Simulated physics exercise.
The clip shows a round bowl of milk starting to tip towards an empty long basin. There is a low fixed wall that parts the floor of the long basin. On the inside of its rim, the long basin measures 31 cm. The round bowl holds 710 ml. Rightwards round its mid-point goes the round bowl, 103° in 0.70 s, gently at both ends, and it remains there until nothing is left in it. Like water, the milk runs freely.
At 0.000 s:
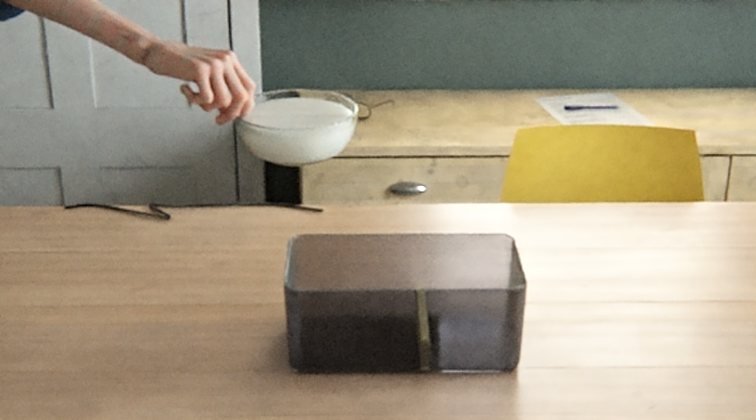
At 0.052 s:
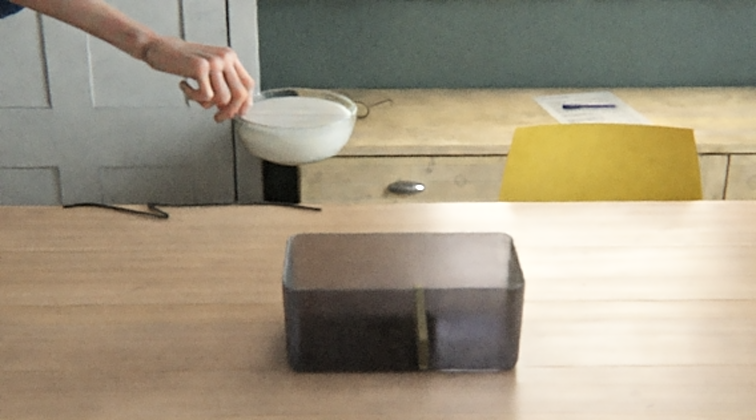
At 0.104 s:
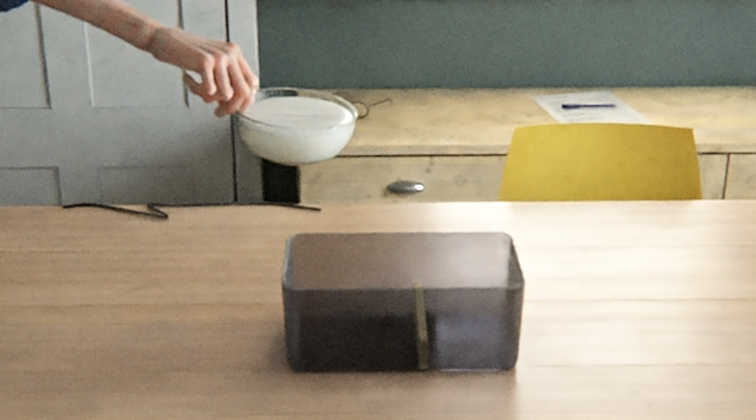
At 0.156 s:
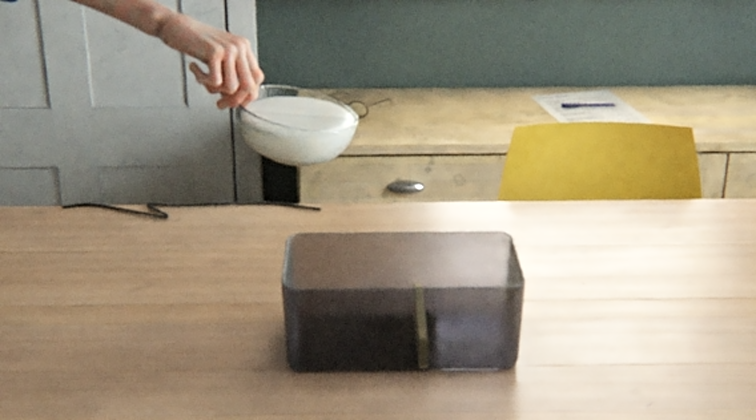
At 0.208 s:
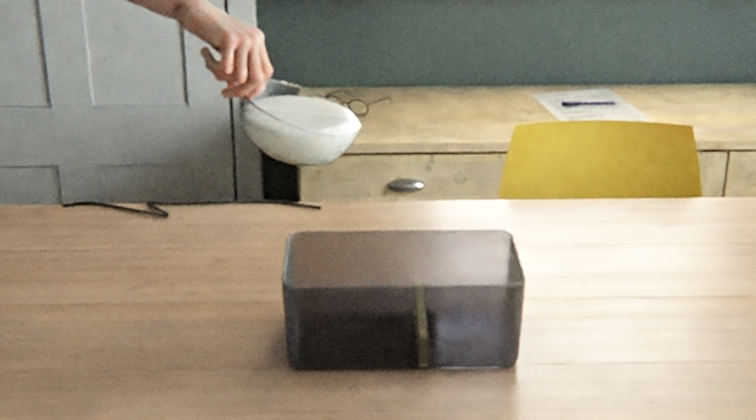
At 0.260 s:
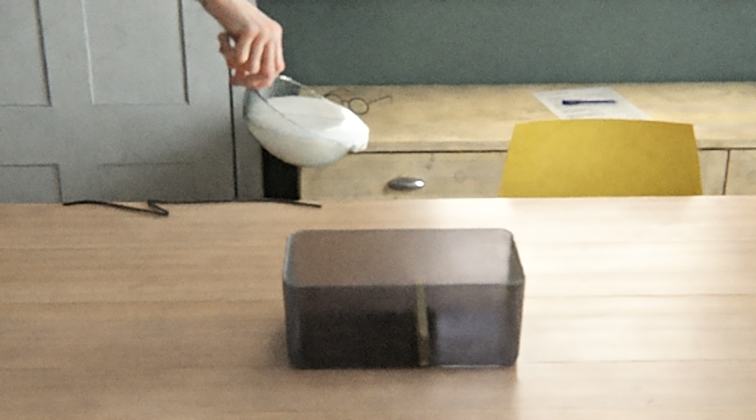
Above a wooden table, a hand gradually tilts a glass bowl of milk to the right.
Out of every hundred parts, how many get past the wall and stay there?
About 28 out of 100.
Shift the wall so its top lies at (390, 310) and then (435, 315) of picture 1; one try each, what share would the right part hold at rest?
70 % and 10 %.
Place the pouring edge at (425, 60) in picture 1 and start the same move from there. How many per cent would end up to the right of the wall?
Then I'd expect something near 75 per cent.
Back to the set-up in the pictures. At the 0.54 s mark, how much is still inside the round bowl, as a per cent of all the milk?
Near 10 in a hundred.
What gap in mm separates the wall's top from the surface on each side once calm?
Left 26 mm, right 34 mm.
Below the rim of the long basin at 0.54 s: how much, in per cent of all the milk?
Estimate - around 38 in a hundred parts.
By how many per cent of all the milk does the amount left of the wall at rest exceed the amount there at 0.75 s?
Roughly 3 percent.
After 0.54 s the tilt is 91° and 10 per cent is still to pour, 23 is left of the wall and 16 right of it.
After 0.75 s the tilt is 103° and 0 per cent is still to pour, 67 is left of the wall and 28 right of it.
After 0.96 s the tilt is 103° and 0 per cent is still to pour, 70 is left of the wall and 28 right of it.
After 1.20 s the tilt is 103° and 0 per cent is still to pour, 70 is left of the wall and 28 right of it.
In the end 70 per cent lies left of the wall, 28 right of it and 2 outside.
